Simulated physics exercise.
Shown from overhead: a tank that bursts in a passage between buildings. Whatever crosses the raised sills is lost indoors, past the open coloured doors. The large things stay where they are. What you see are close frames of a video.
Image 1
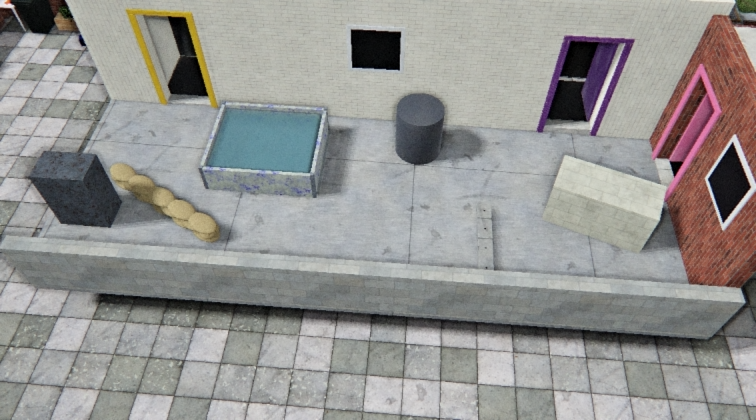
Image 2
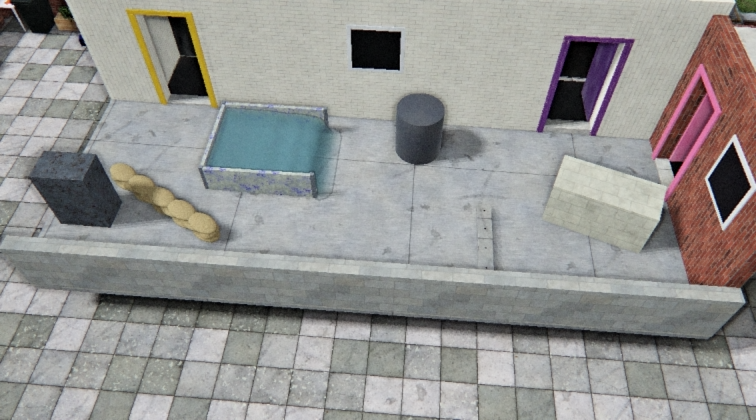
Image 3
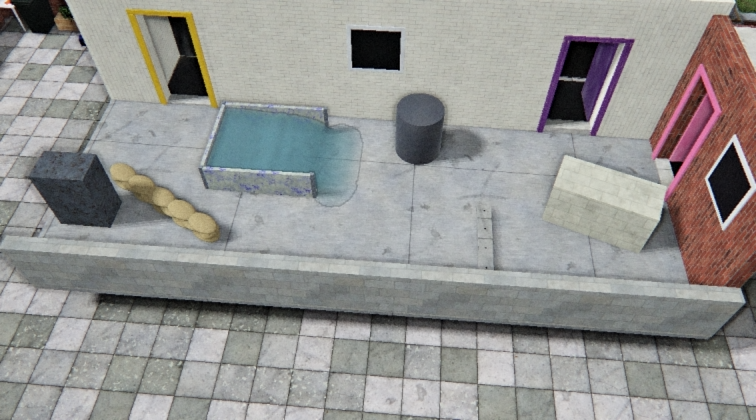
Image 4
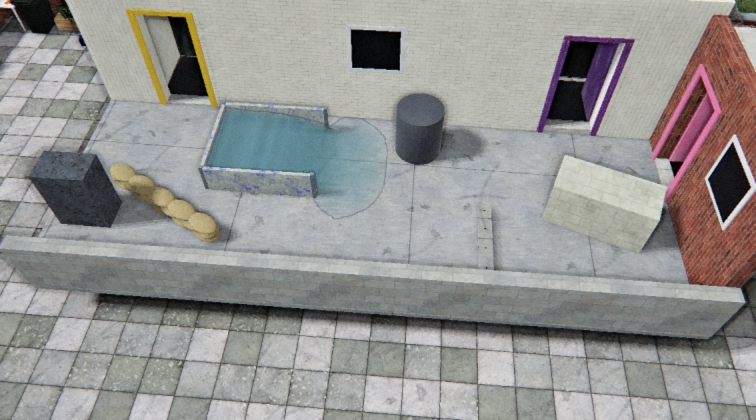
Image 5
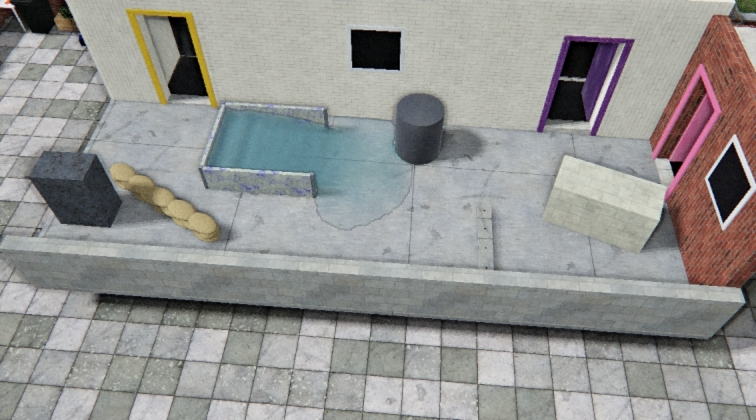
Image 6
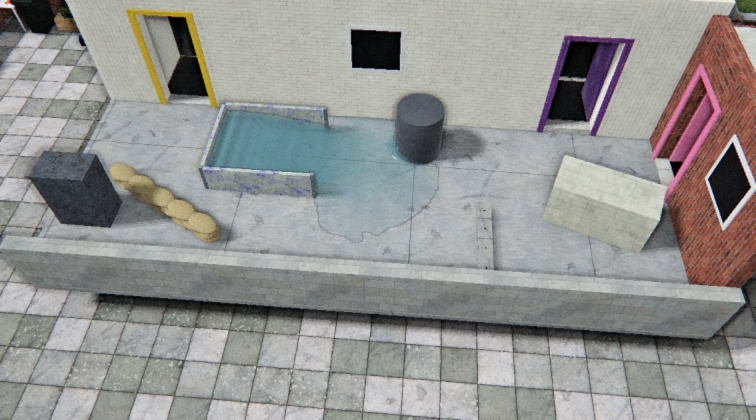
In a paved passage between buildings, a low tank of still blue water lost its right side, and the water poured out, spreading across the grey floor in a widening puddle that reached the dark cylinder.
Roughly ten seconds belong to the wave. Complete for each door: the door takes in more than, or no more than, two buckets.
Completed: The yellow door takes in no more than two buckets; the purple door takes in no more than two buckets; the pink door takes in more than two buckets.
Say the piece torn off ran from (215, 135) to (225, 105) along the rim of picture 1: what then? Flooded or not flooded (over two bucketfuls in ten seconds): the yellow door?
Result for the yellow door: It ends up above.
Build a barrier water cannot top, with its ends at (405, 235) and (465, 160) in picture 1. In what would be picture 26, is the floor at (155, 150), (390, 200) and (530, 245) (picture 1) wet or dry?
Untouched, submerged, untouched.
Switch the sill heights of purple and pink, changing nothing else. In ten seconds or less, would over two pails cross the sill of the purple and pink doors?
So here it goes: Purple gets too much, while pink doesn't reach it.
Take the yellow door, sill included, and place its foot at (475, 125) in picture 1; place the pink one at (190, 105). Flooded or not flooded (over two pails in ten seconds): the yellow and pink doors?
Briefly, the yellow door never reaches it and the pink door never reaches it.
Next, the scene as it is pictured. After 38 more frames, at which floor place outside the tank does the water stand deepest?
Roughly at pixel (674, 247).
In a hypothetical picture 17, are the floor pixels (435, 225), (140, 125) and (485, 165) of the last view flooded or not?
First spot submerged, second spot spared, third spot submerged.
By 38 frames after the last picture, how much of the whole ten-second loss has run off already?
Near 40 %.
A moment on, water covers 25 % of the floor; the yellow door not reached, the purple door not reached, the pink door not reached.
Next, water covers 35 % of the floor; the yellow door not reached, the purple door not reached, the pink door not reached.
Then, water covers 55 % of the floor; the yellow door not reached, the purple door wet at the sill, nothing in, the pink door under two buckets in.
Later, water covers 70 % of the floor; the yellow door wet at the sill, nothing in, the purple door wet at the sill, nothing in, the pink door over two buckets in.
In the end, water covers 75 % of the floor; the yellow door wet at the sill, nothing in, the purple door wet at the sill, nothing in, the pink door far over two buckets in.
